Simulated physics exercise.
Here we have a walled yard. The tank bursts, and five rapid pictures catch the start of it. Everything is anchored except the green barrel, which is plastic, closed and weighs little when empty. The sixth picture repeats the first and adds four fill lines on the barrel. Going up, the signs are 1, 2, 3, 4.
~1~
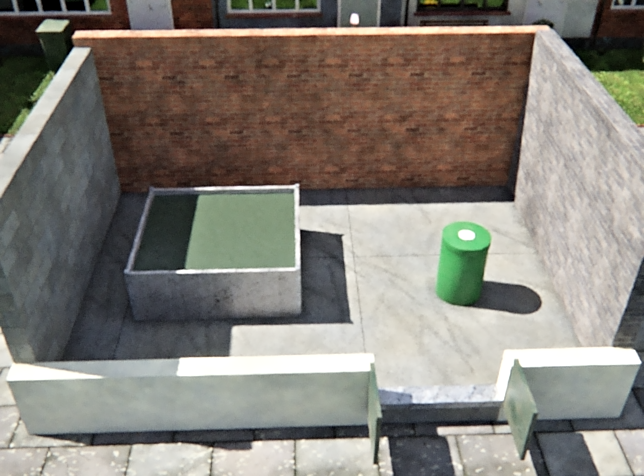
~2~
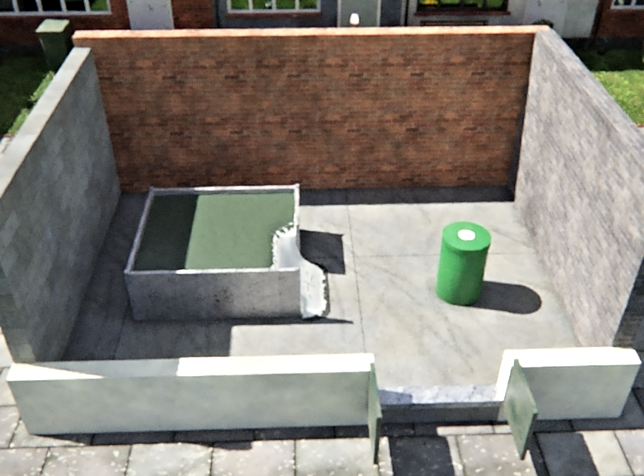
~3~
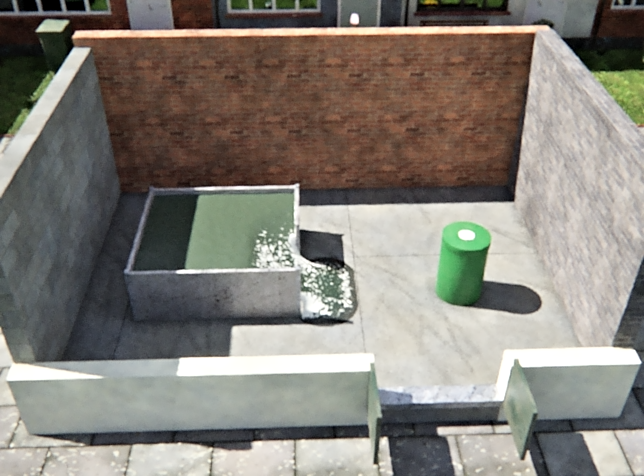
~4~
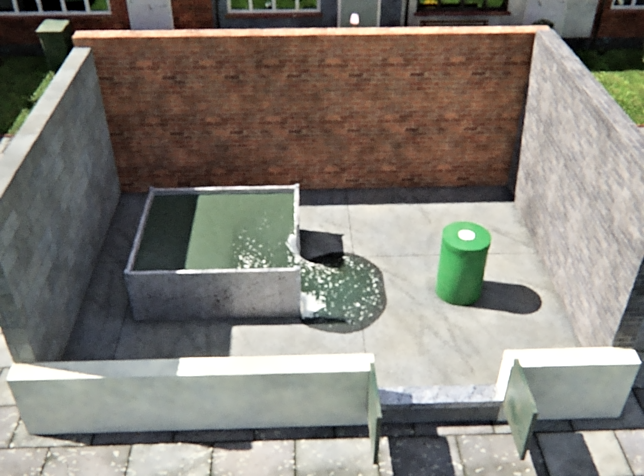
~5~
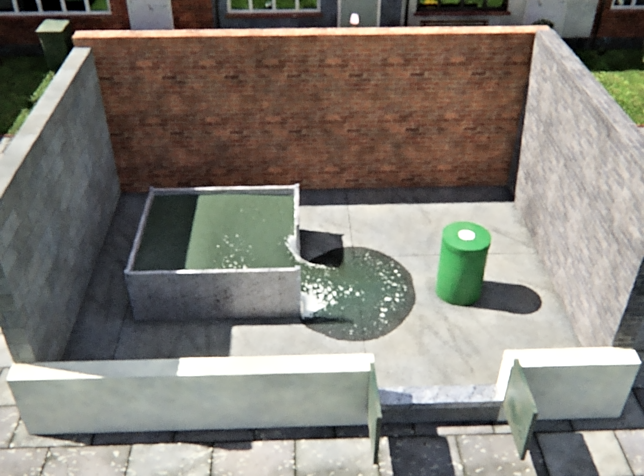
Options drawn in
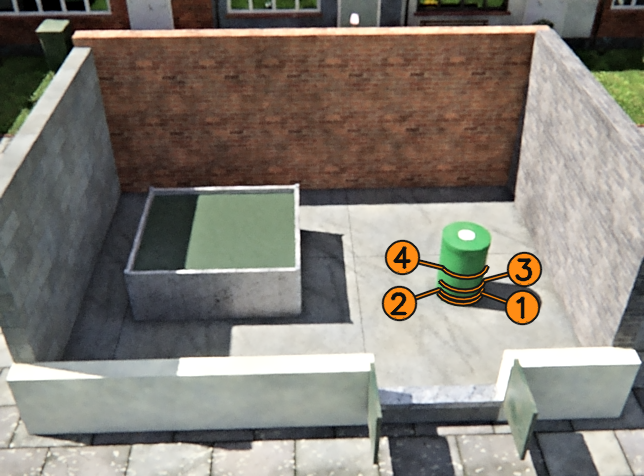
In a walled yard with an open gate, a rectangular tank full of greenish water stands to the left of a green barrel. Water bursts out through the tank's right side in a white, foamy rush, then spreads across the paving in a widening, rounded pool, its edge nearing the unmoving barrel.
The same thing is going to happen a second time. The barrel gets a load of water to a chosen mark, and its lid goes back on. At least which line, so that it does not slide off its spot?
4 will do.
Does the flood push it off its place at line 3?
Yes, that goes wrong.
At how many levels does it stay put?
One of them.
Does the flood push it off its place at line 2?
Yes, that goes wrong.
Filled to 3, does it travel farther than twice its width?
No.
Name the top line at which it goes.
That is line 3.
On the marked copy, 1 at (463, 303); 2 at (464, 299); 3 at (465, 291); 4 at (467, 277); from the bottom up 1, 2, 3, 4.
If 1 is chosen, it is pushed about 4 times its own width away.
If 2 is chosen, it is pushed about 3 times its own width away.
If 3 is chosen, it is pushed about its own width away.
If 4 is chosen, it does not move.
